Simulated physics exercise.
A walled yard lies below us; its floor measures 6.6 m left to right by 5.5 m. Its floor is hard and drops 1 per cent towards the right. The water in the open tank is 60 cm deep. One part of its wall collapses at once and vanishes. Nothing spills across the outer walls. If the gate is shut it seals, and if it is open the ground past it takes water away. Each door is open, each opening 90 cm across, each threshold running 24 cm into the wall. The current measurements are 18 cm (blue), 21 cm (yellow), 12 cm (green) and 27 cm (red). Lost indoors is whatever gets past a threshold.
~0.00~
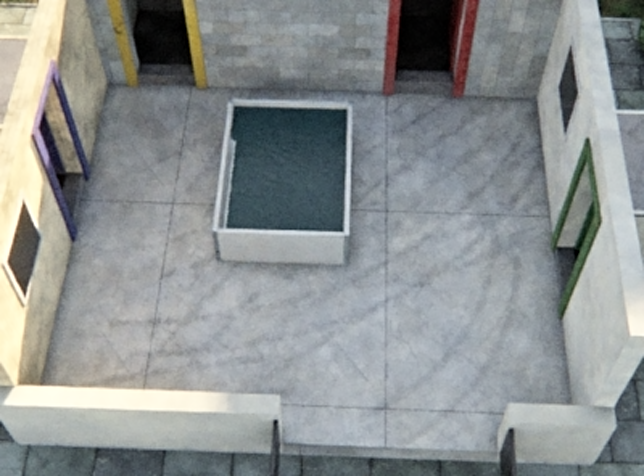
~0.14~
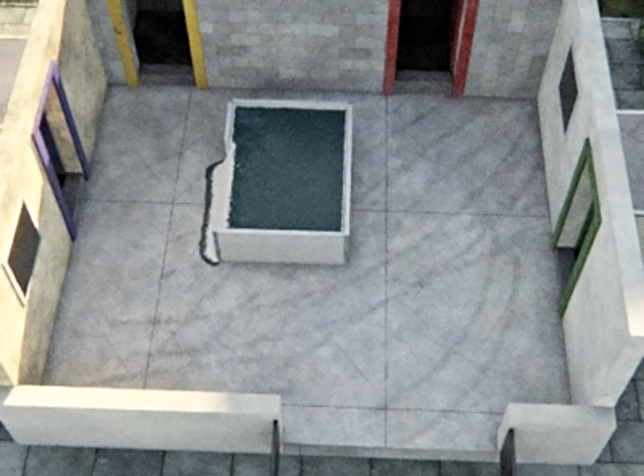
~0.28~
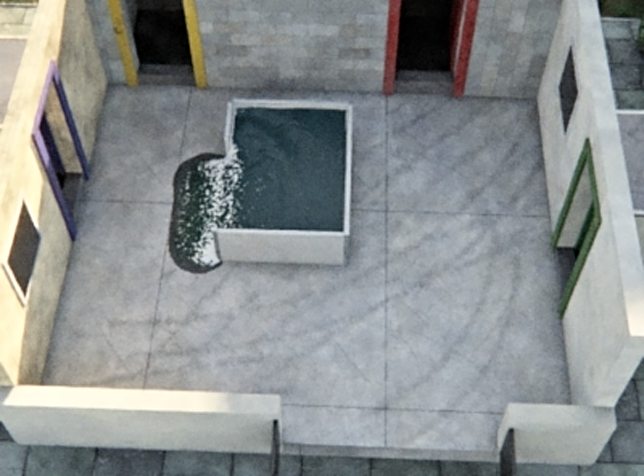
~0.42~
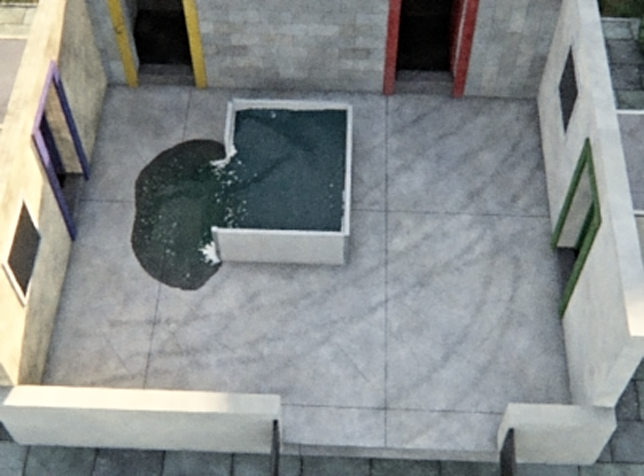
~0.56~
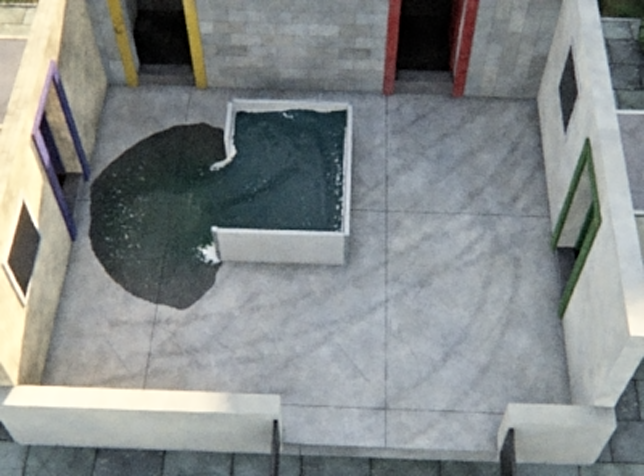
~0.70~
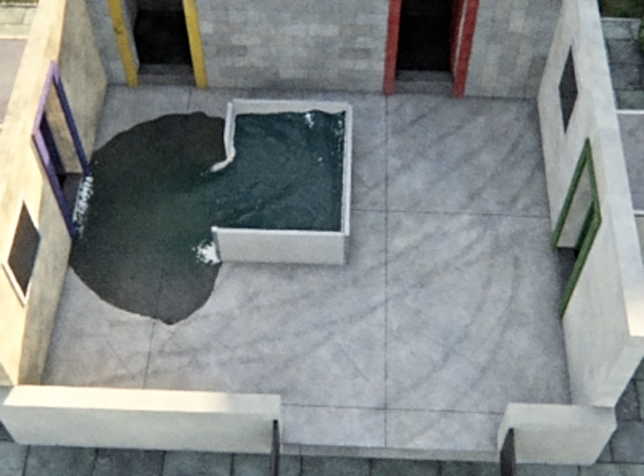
Water pours through a gap in the tank's left side and spreads to the left doorway.
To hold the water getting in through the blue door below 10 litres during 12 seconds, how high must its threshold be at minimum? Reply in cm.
33 cm.
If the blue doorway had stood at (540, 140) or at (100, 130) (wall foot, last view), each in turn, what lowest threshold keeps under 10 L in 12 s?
You'd want about 11.5 cm there first, then about 16 cm.
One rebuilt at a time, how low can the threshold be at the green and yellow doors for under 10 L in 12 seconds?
You'd want about 8.5 centimetres at green and about 15 centimetres at yellow.
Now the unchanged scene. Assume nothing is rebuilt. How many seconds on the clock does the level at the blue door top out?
Near 1.4 seconds.
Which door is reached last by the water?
The answer is the green door.
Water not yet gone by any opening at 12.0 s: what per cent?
Some 86 %.
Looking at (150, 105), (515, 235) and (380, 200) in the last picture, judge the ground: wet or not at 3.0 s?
1: Awash; 2: Unwetted; 3: Unwetted.
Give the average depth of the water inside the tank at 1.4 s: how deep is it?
Near 34 cm, averaged.
After 1.4 s water covers 20 % of the floor, deepest (38 cm) near (80, 211); 36 cm at the blue door, 54 litres in over its 18 cm threshold.
After 3.0 s water covers 35 % of the floor, deepest (30 cm) near (38, 400); 21 cm at the blue door, 149 litres in over its 18 cm threshold.
After 12.0 s water covers 95 % of the floor, deepest (10 cm) near (556, 330); 3 cm at the blue door, 154 litres in over its 18 cm threshold.
At the blue door as built, the water arrived by 0.7 s and peaked near 36 cm at 1.4 s.
Run again over the same 12 s with other heights there, 36 litres in over 28 cm, 1 litre over 38 cm. The limit of 10 litres is kept from about 33 cm up.
